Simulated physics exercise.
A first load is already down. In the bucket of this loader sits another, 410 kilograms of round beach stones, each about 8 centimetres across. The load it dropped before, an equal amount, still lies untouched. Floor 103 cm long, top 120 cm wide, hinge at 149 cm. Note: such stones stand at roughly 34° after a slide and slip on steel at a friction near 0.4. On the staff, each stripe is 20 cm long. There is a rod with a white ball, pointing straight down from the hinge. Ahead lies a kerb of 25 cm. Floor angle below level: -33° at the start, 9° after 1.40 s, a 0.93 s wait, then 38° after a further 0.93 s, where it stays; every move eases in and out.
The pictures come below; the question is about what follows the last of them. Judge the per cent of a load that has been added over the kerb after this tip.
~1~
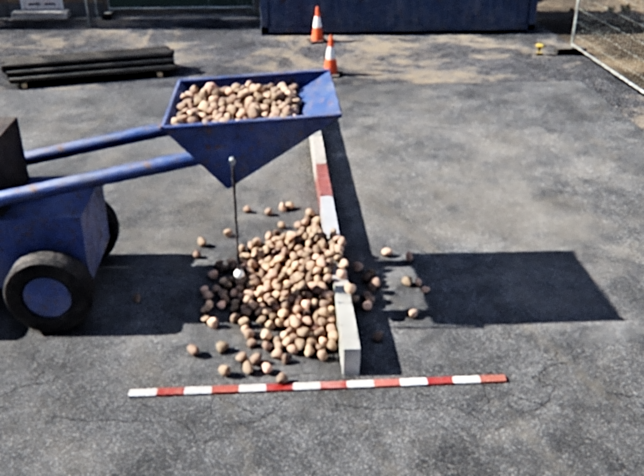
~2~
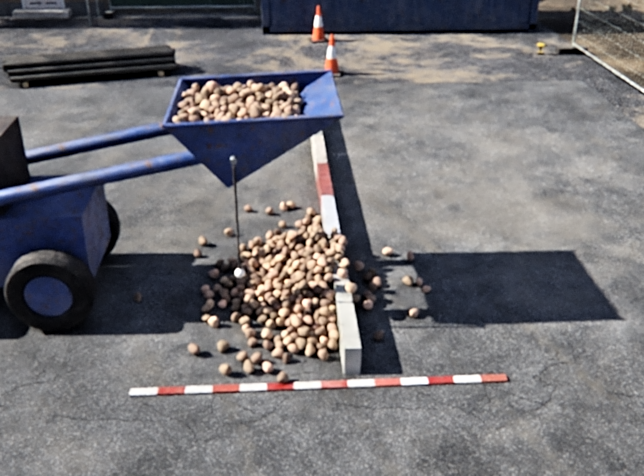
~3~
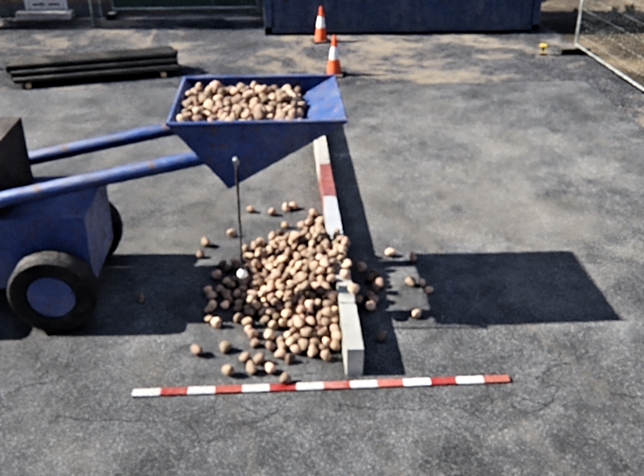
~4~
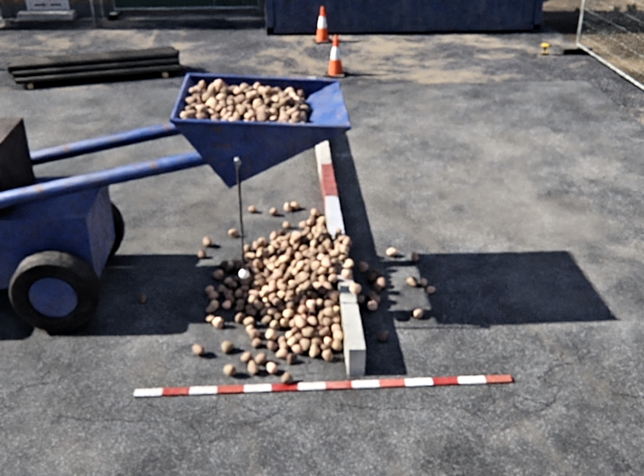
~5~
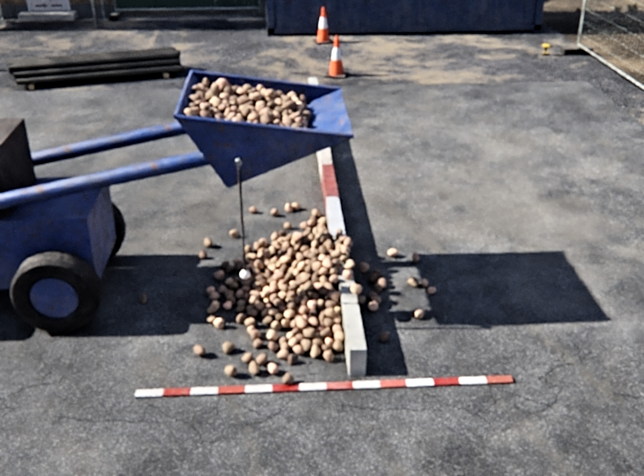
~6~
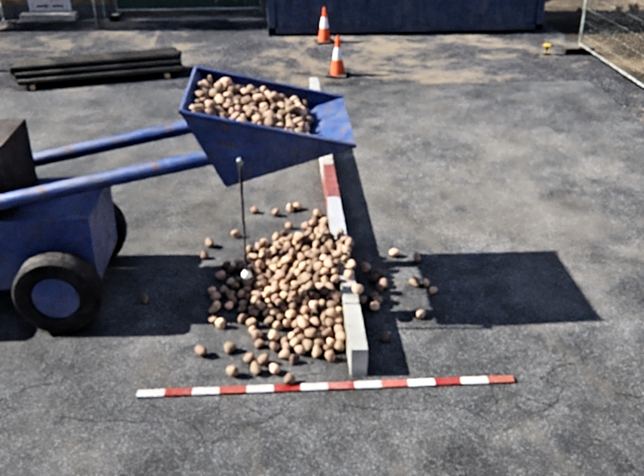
The added amount is roughly 94 per cent of a load.
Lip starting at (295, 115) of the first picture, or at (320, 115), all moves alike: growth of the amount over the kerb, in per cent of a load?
Case one about 30 %, case two about 70 %.
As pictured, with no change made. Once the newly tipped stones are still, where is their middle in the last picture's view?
Their middle is at about (393, 275).
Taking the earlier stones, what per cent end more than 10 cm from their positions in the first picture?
Near 5 per cent, I reckon.
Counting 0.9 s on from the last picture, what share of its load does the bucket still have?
Close to 100 in a hundred is still held.
Then, 0.5 s after the last picture the floor is at 2°; in per cent of one load, 100 in the bucket, 96 on this side of the kerb, 3 over the kerb; the foremost stones are at (408, 279).
Then, 0.9 s after the last picture the floor is at 9°; in per cent of one load, 100 in the bucket, 96 on this side of the kerb, 3 over the kerb; the foremost stones are at (408, 279).
Then, 3.1 s after the last picture the floor is at 38°; in per cent of one load, 0 in the bucket, 111 on this side of the kerb, 89 over the kerb; the foremost stones are at (489, 285).
Then, 5.8 s after the last picture the floor is at 38°; in per cent of one load, 0 in the bucket, 103 on this side of the kerb, 97 over the kerb; the foremost stones are at (500, 277). Net gain over the kerb, 94.
